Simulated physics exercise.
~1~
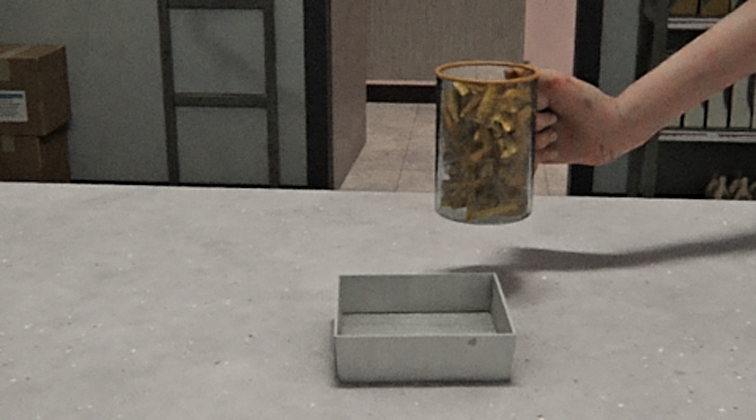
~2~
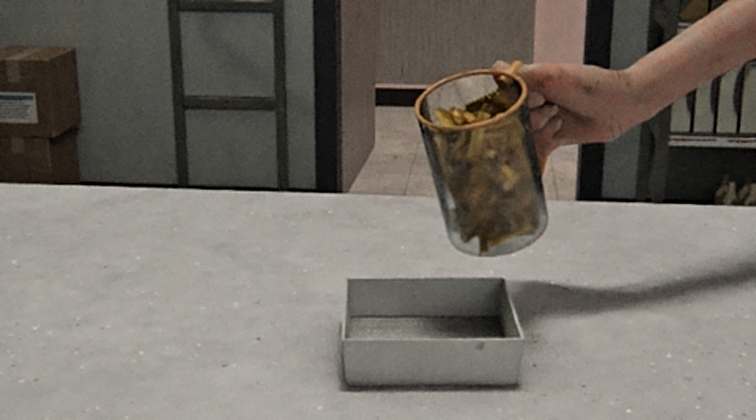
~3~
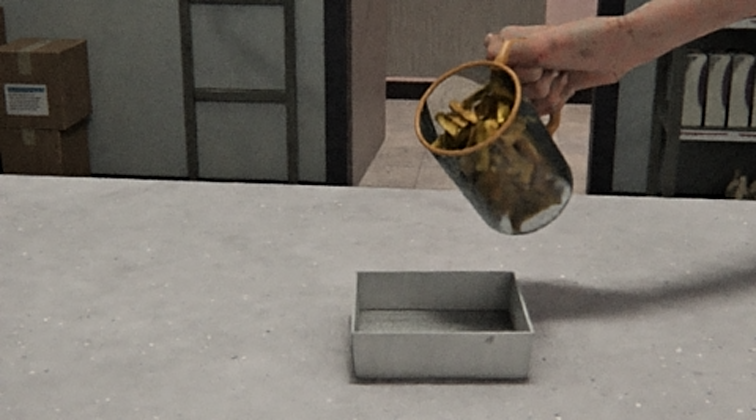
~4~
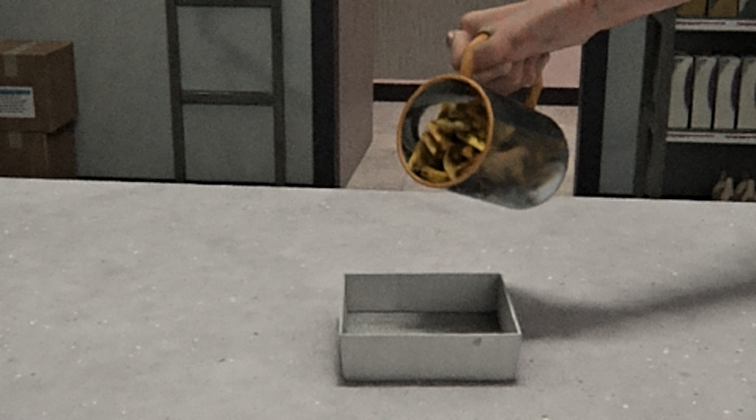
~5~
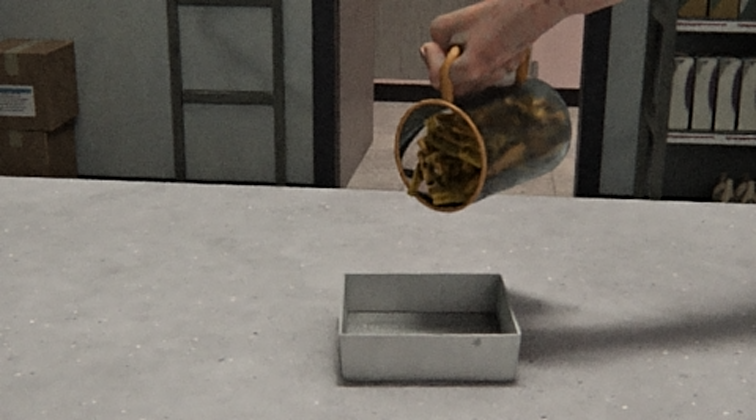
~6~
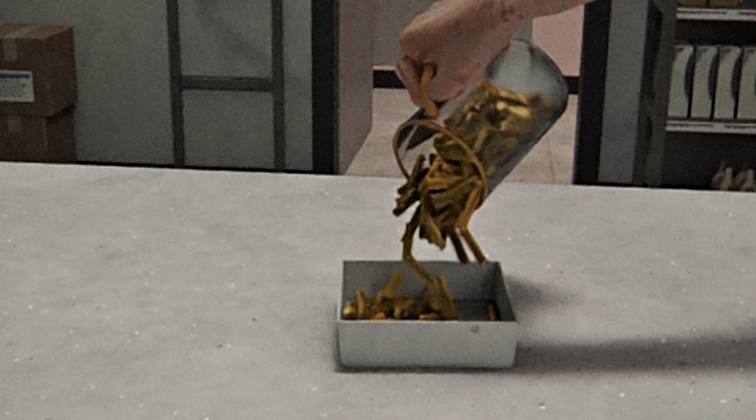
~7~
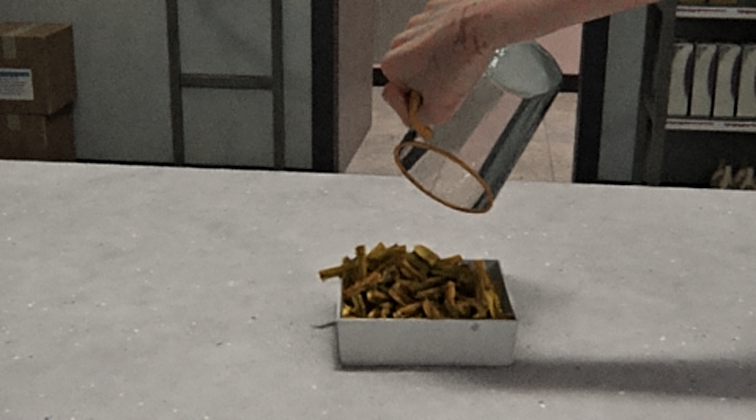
A pale speckled tabletop is seen from the front and slightly above, with brown boxes at the left, a doorway behind and shelves at the right. A hand reaching in from the right holds a clear cup with an orange rim, filled with yellow-brown dry pasta, above an open grey rectangular tin. The hand tips the cup to the left until it lies on its side, the pasta still inside. As it turns further, the pieces tumble out into the tin. Finally the emptied cup hangs mouth downward over the tin, which is heaped with pasta above its rim.
